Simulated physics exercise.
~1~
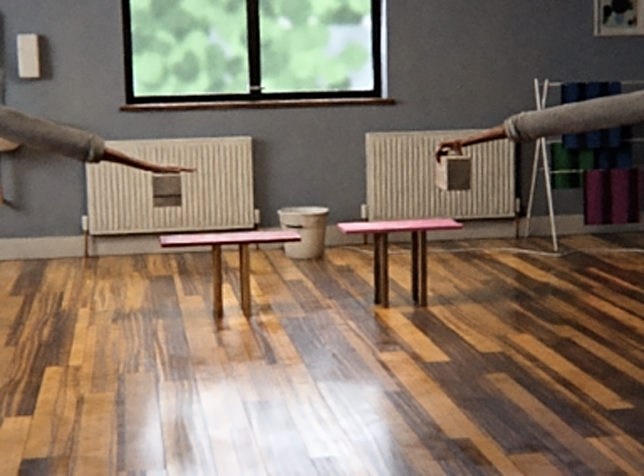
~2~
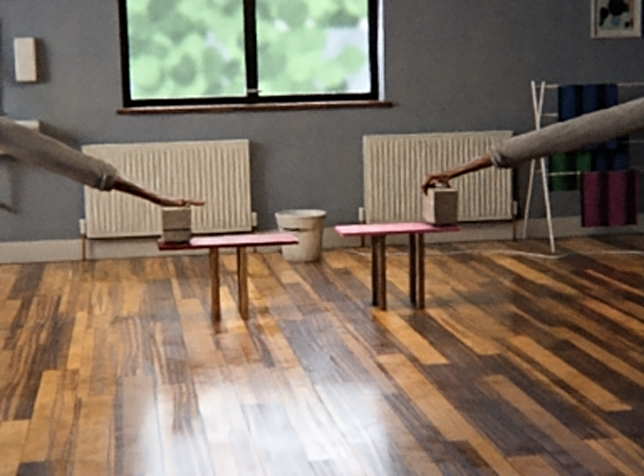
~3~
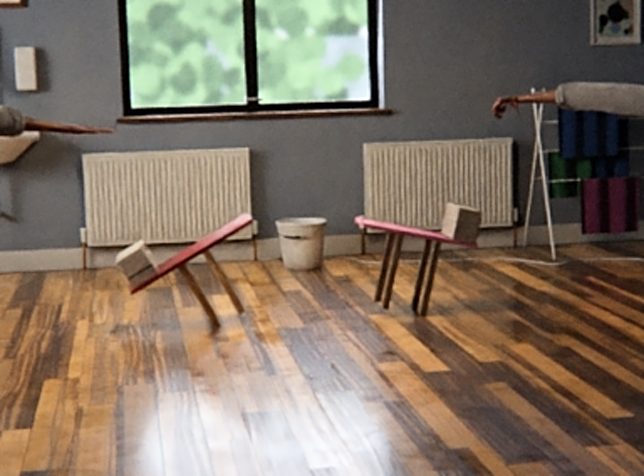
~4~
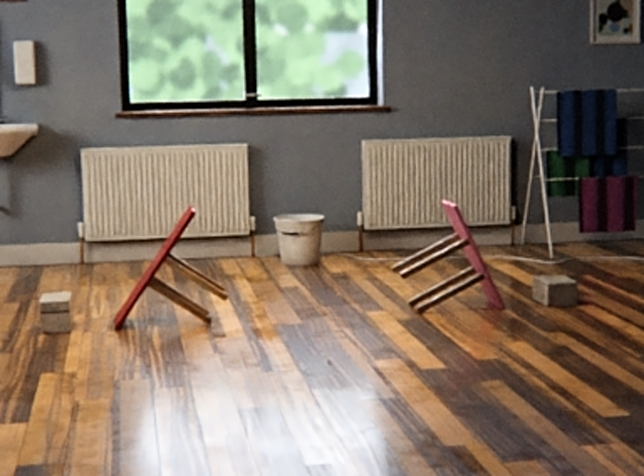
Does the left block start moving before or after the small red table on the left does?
The left block moves first, as the hand lowers it onto the table while the table is still standing level. The red table only starts to tip afterwards.
